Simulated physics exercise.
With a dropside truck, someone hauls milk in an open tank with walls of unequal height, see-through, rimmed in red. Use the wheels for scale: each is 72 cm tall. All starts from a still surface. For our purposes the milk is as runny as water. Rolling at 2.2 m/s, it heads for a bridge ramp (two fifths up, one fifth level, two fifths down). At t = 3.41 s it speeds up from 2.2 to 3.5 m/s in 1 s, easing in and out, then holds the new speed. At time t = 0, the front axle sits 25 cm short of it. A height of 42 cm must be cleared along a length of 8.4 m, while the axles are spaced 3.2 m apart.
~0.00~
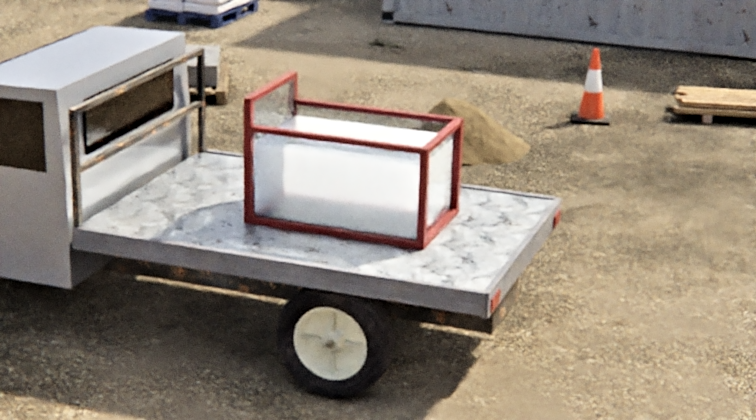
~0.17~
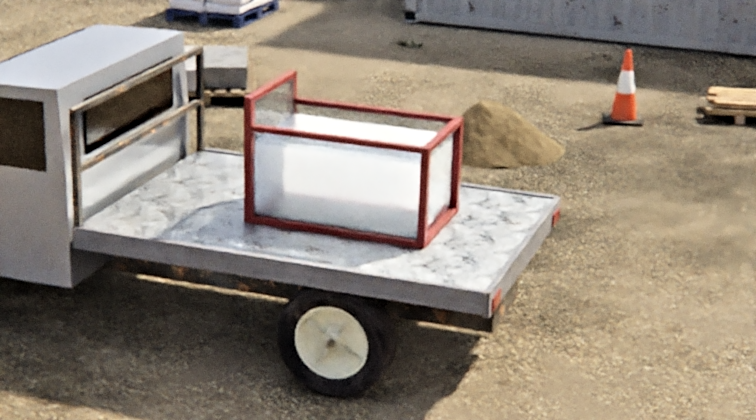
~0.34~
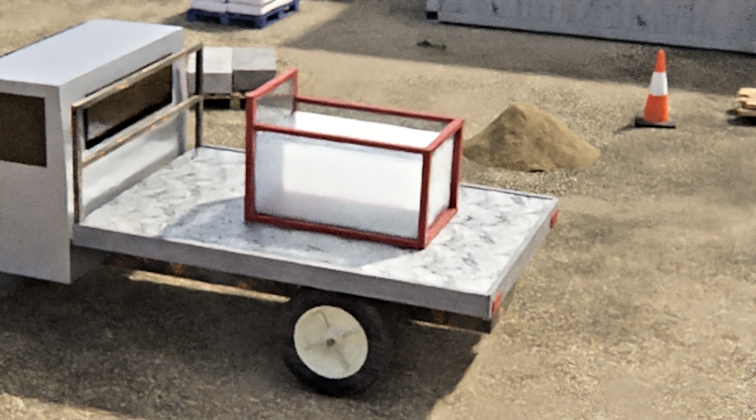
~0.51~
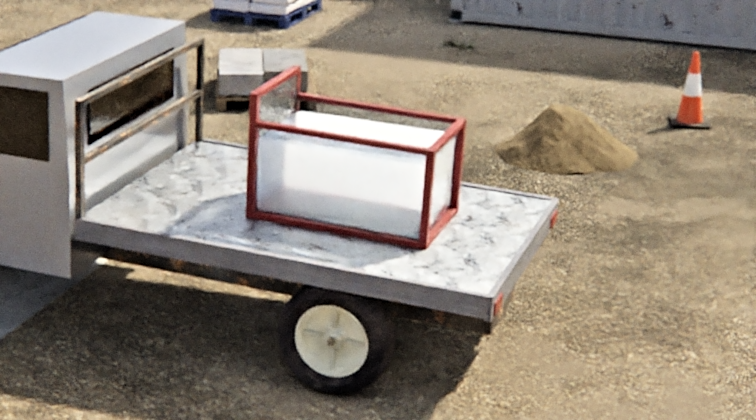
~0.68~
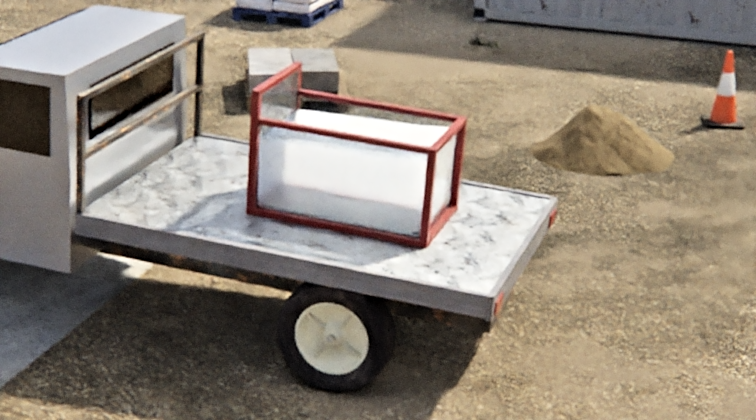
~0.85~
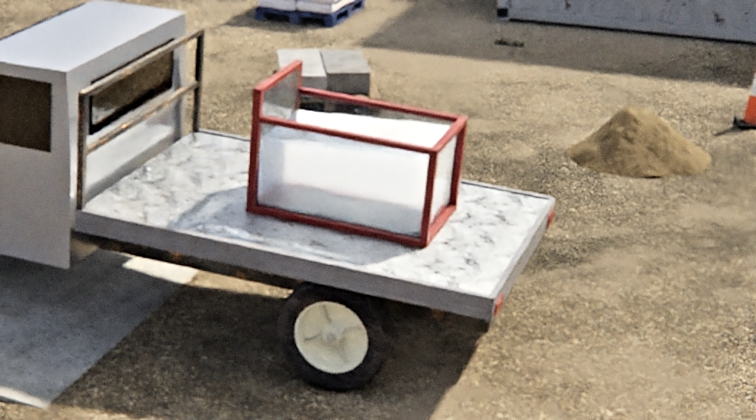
A red-rimmed clear tank of milk rides on a truck bed that gradually tilts nose up.
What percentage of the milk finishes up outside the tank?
About 3 per cent.
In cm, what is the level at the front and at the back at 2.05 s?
At the front 42 cm, at the back 56 cm.
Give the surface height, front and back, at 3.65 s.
Measured: Front = 54 cm, back = 46 cm.
By 2.05 s front 43 cm, middle 51 cm, back 56 cm above the floor; no loss so far.
By 3.65 s front 54 cm, middle 50 cm, back 45 cm above the floor; no loss so far.
By 5.55 s front 39 cm, middle 47 cm, back 61 cm above the floor; the loss stands at 1 per cent, over the back and the near side.
By 7.99 s the loss stands at 3 per cent, over the back and the near side, 10 of 358 litres.
